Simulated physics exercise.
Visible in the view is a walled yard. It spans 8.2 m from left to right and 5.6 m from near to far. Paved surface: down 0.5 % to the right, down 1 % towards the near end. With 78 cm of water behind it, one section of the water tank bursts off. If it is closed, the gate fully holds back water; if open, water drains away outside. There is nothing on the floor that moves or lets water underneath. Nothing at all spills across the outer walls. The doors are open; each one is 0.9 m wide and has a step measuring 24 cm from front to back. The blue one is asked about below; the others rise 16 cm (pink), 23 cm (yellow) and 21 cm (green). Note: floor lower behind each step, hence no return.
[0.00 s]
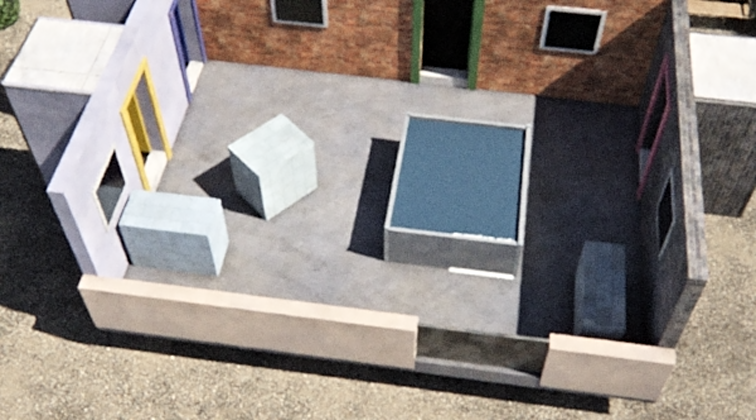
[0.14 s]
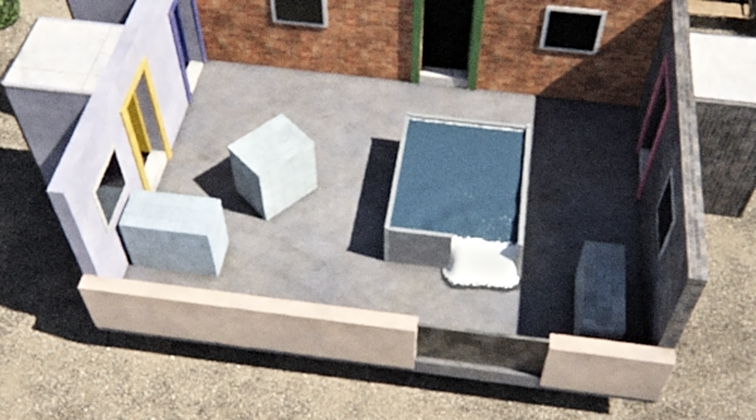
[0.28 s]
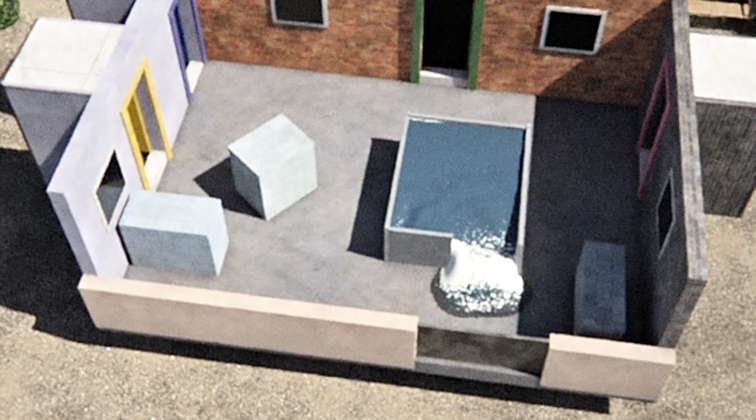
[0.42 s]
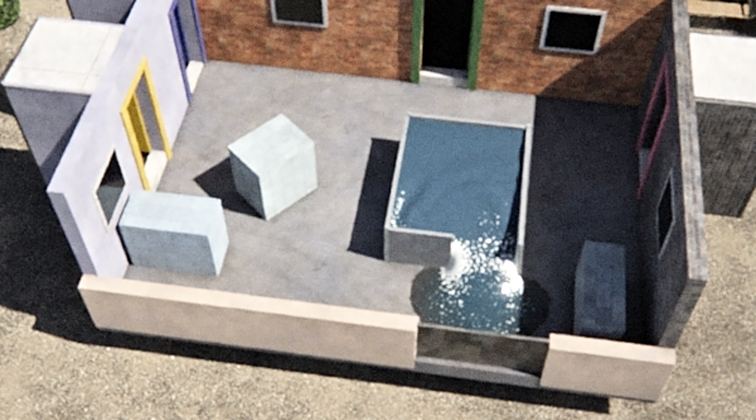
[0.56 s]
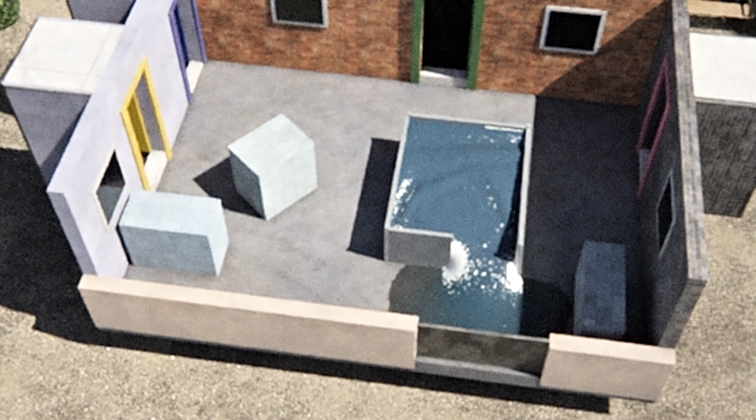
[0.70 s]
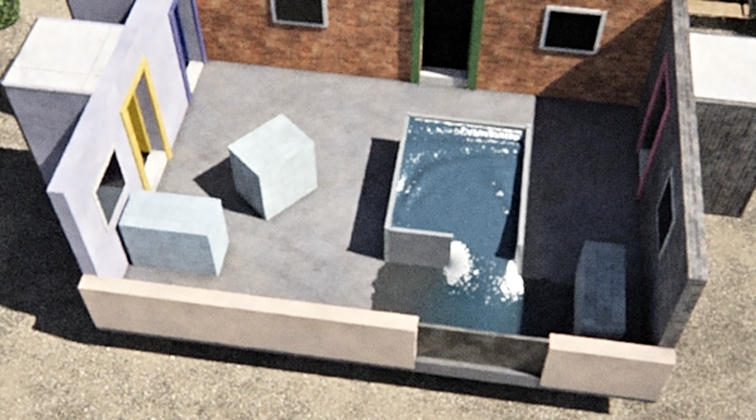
Walled yard with a water tank, its near side opening and water bursting out in white foam, then spreading across the grey paving.
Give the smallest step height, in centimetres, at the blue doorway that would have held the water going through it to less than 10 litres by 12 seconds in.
The smallest height is about 8.5 cm.
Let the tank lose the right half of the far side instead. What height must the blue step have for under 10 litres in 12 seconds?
Some 13.5 centimetres.
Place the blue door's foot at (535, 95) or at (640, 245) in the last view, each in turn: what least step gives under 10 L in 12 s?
You'd want about 16 cm there first, then about 10.5 cm.
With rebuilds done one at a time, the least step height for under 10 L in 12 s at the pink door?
I'd raise pink to close to 13.0 cm.
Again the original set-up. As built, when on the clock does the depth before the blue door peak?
The level tops out around 9.5 s.
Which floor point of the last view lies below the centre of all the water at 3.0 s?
Centre estimate: (460, 252) px, approximately.
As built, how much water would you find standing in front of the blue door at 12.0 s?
It works out to about 8.5 centimetres deep.
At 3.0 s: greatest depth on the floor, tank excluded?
Close to 45 centimetres.
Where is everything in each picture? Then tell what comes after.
Still water, 78 cm deep, in the water tank at (460, 178); the blue door at (188, 41) is dry, in the first picture.
The gap is at (483, 259), the front 0.3 m out at (453, 284); the back of the water tank holds 78 cm, in the second picture.
The front is at (454, 310), 0.8 m from the gap at (482, 261); 0.9 m2 of floor is wet, 78 cm left at the back, in the third picture.
Water pours out at (482, 261) and has run 1.4 m, to a hidden place; about 9 cm deep outside, 78 cm at the back, in the fourth picture.
Water pours out at (482, 262) and has run 1.6 m, to a hidden place; about 7 cm deep outside, 76 cm at the back, in the fifth picture.
The gap is at (482, 261), the front 1.8 m out at a hidden place; the back of the water tank holds 69 cm; 5.6 m in a straight line remain to the blue door at (188, 41), in the sixth picture.
After 1.4 s water covers 15 % of the floor, deepest (66 cm) near (638, 376); it has not reached the blue door.
After 3.0 s water covers 50 % of the floor, deepest (45 cm) near (638, 376); it has not reached the blue door.
After 12.0 s water covers 100 % of the floor, deepest (20 cm) near (638, 376); 8 cm at the blue door, 27 litres in over its 6 cm step.
At the blue door as built, the water arrived by 4.6 s and peaked near 12 cm at 9.6 s.
Run again over the same 12 s with other heights there, 18 litres in over 7 cm, 5 litres over 9.5 cm. The limit of 10 litres is kept from about 8.5 cm up.
